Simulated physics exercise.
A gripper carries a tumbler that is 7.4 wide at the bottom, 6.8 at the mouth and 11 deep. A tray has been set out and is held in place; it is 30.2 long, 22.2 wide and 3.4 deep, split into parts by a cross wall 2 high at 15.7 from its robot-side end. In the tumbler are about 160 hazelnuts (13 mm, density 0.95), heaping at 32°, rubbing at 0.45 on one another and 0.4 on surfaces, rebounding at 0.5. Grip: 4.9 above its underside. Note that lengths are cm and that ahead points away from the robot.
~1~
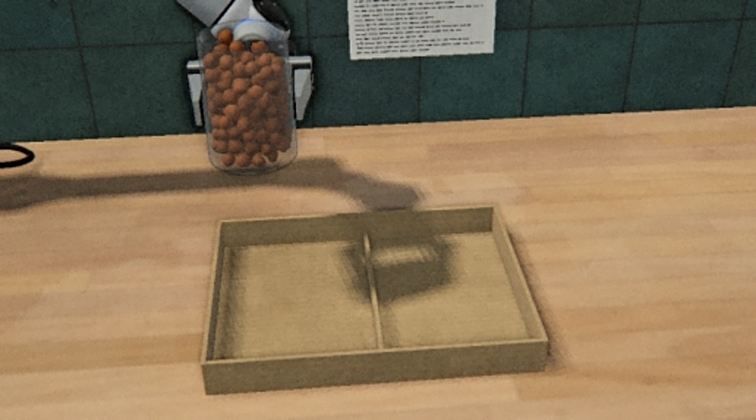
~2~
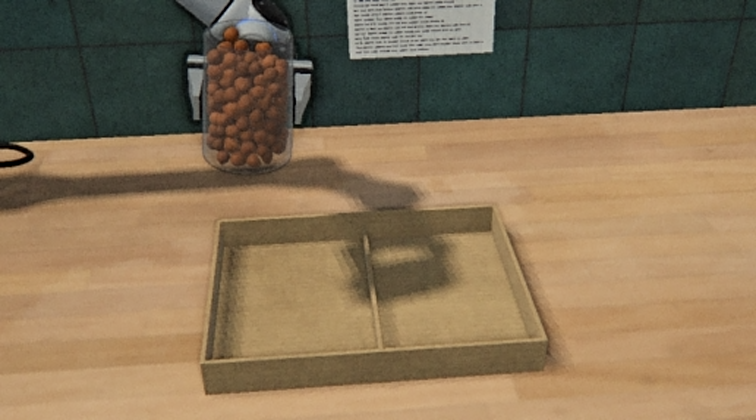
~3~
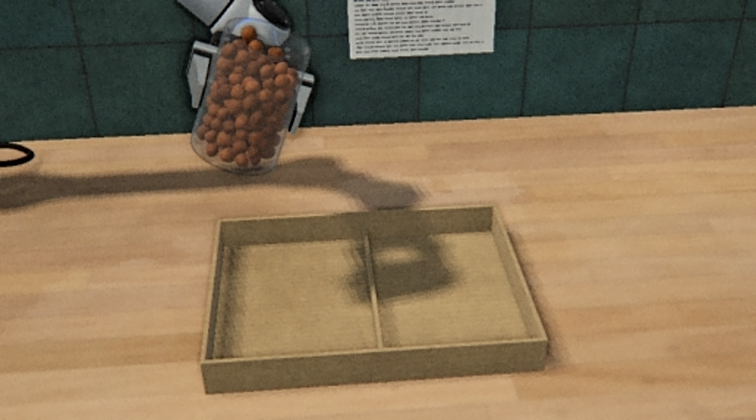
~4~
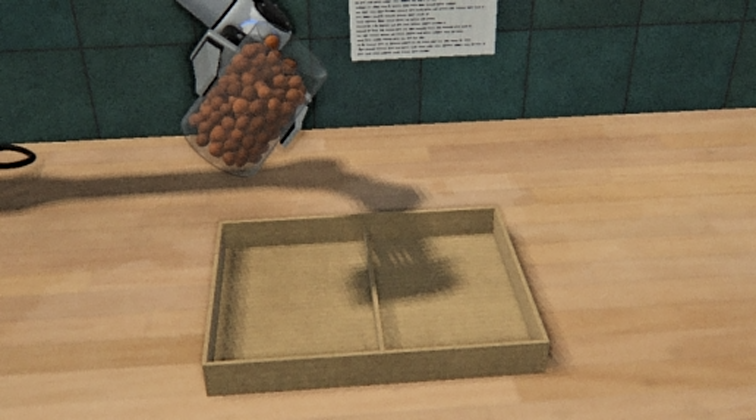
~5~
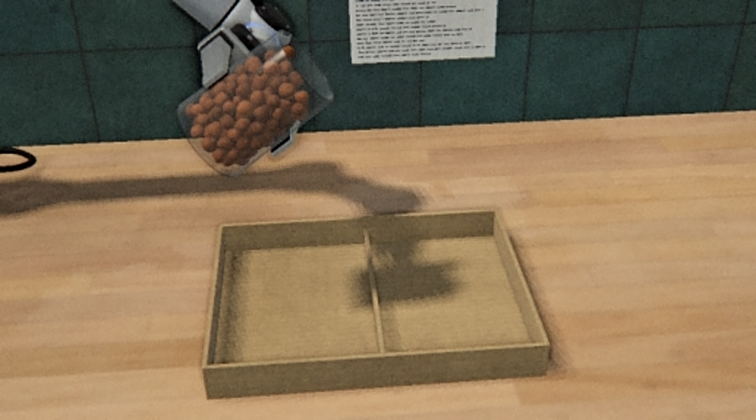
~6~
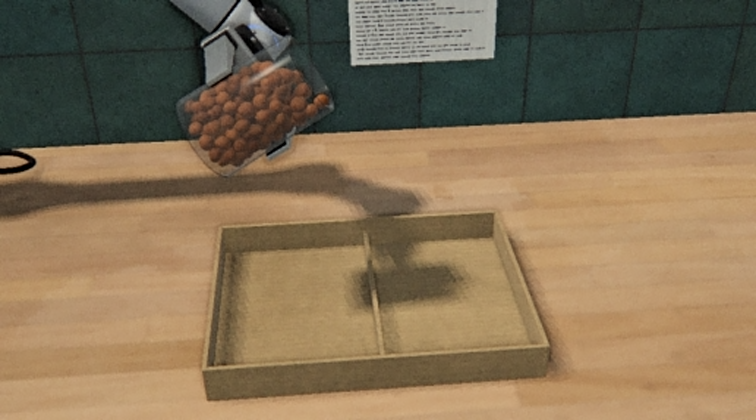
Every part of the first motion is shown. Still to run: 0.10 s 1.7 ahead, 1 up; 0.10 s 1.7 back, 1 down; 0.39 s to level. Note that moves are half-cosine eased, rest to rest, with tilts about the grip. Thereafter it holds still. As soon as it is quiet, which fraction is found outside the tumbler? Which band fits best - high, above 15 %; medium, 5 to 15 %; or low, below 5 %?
Low, below 5 %.
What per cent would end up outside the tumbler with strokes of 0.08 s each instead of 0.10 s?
Then about 5 per cent.
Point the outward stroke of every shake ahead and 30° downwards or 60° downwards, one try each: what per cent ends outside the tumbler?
It comes to around 0 per cent on the first try and around 0 per cent on the second.
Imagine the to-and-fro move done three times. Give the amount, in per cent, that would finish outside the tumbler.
Expected share: About 5 %.
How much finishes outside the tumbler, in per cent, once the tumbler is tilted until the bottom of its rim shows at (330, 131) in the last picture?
Roughly 10 per cent.
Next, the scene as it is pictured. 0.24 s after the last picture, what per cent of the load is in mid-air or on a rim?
It amounts to roughly 1 in a hundred.
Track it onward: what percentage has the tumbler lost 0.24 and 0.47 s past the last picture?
Estimates in order: Close to 0, close to 0.
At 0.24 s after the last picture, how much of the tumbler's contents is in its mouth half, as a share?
Share in the mouth half: About 40 %.
Then, 0.24 s later, tilted 58° forward, highest piece 26 above the table; 160 in the tumbler, 1 in flight or on a rim.
Then, 0.47 s later, tilted 12° forward, highest piece 28 above the table; 159 in the tumbler, 1 in the robot-side part, 1 in flight or on a rim.
Then, 0.79 s later, level, highest piece 28 above the table; 159 in the tumbler, 1 in the robot-side part, 1 in the far-side part.
Then, 1.84 s later, level, highest piece 28 above the table; 159 in the tumbler, 1 in the robot-side part, 1 in the far-side part.
At rest, 159 in the tumbler, 1 in the robot-side part, 1 in the far-side part. That is 1 % outside the tumbler.
